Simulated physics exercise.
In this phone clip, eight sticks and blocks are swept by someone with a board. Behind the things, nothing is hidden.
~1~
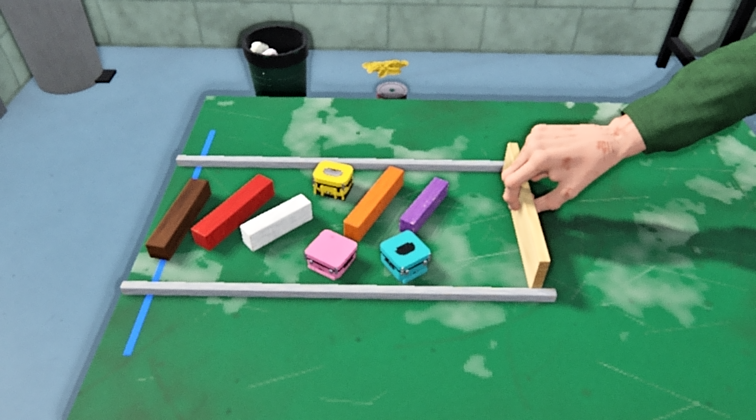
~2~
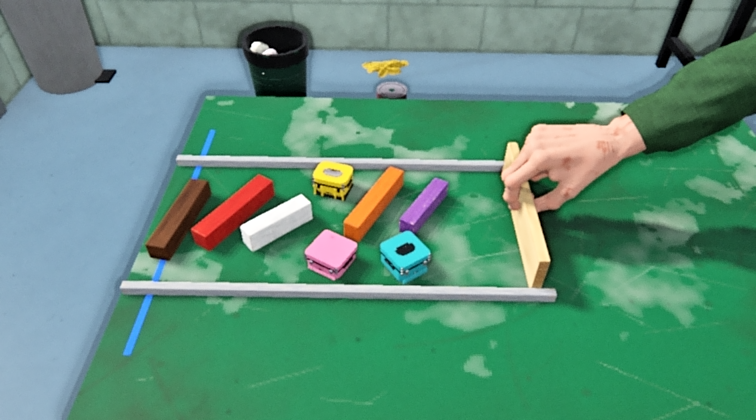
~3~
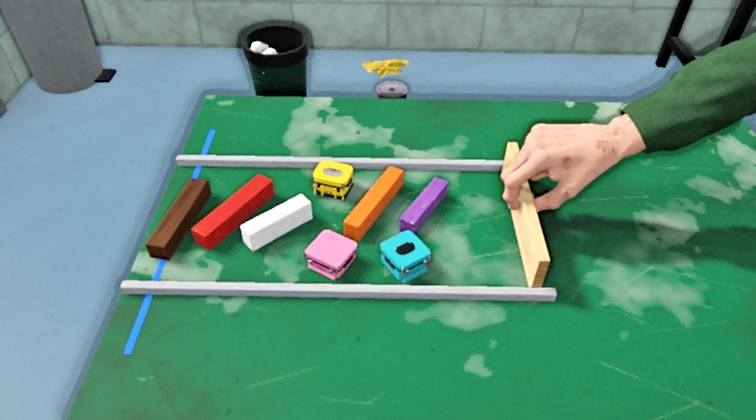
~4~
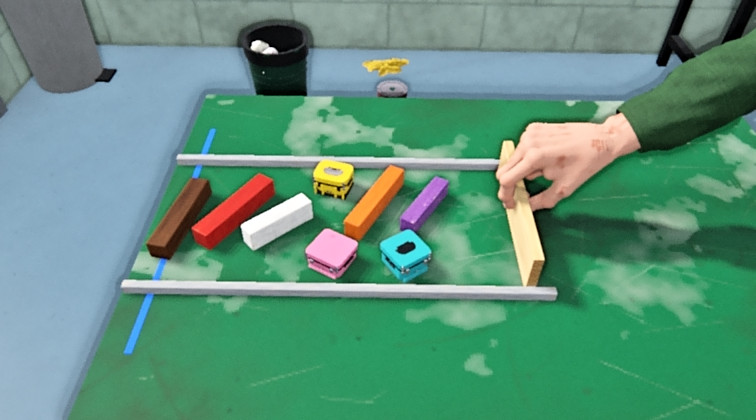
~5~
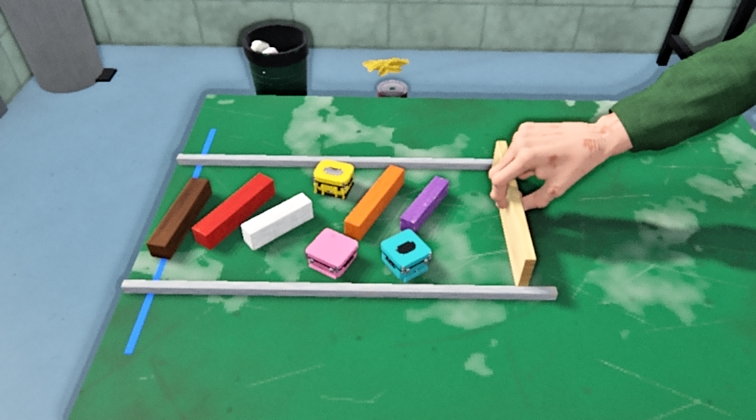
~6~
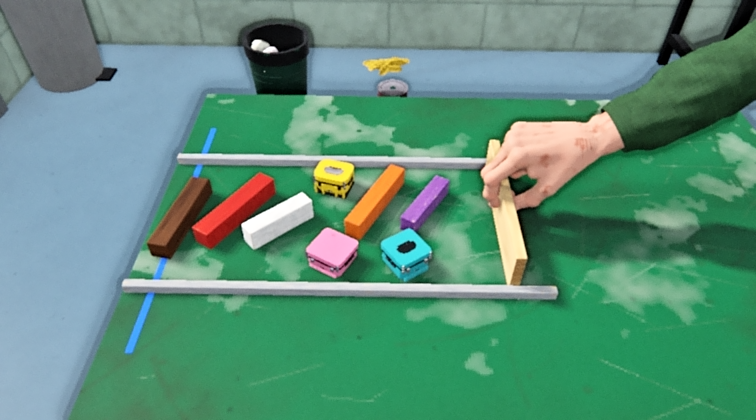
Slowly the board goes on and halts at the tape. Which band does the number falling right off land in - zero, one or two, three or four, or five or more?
Over four drop.
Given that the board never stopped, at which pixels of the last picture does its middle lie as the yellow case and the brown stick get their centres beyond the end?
The middle sits near (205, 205) for the first and near (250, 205) for the other.
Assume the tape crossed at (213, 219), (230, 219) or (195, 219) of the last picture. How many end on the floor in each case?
2, 1, 4.
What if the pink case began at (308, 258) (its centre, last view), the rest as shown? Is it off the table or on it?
Then it goes over.
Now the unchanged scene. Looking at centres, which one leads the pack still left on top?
Orange bar.
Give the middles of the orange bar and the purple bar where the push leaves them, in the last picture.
I'd say approximately (162, 192) and then (175, 201).
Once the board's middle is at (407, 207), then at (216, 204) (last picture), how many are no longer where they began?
At first I count 3, and then 8.
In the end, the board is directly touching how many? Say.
That comes to 2.
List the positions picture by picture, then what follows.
In the first picture, brown stick (181, 217); red bar (235, 211); white bar (278, 222); board (523, 211); tape (179, 220).
In the second picture, red bar (235, 211); board (523, 211).
In the third picture, white bar (278, 222); yellow case (334, 180).
In the fourth picture, brown stick (181, 216); purple bar (425, 205).
In the fifth picture, red bar (236, 210); turquoise case (405, 256).
In the sixth picture, brown stick (182, 216); red bar (236, 209); white bar (279, 220); board (503, 208); tape (180, 218).
Soon after, none off yet; brown stick at rest near (182, 216); red bar at rest near (236, 209); white bar at rest near (279, 220).
Then, none off yet; brown stick moved a little near (167, 214); red bar moved a little near (192, 206); white bar moved about its own width near (216, 218).
At rest, the number that fall off is five or more; fallen, pink case, yellow case, white bar, red bar and brown stick.
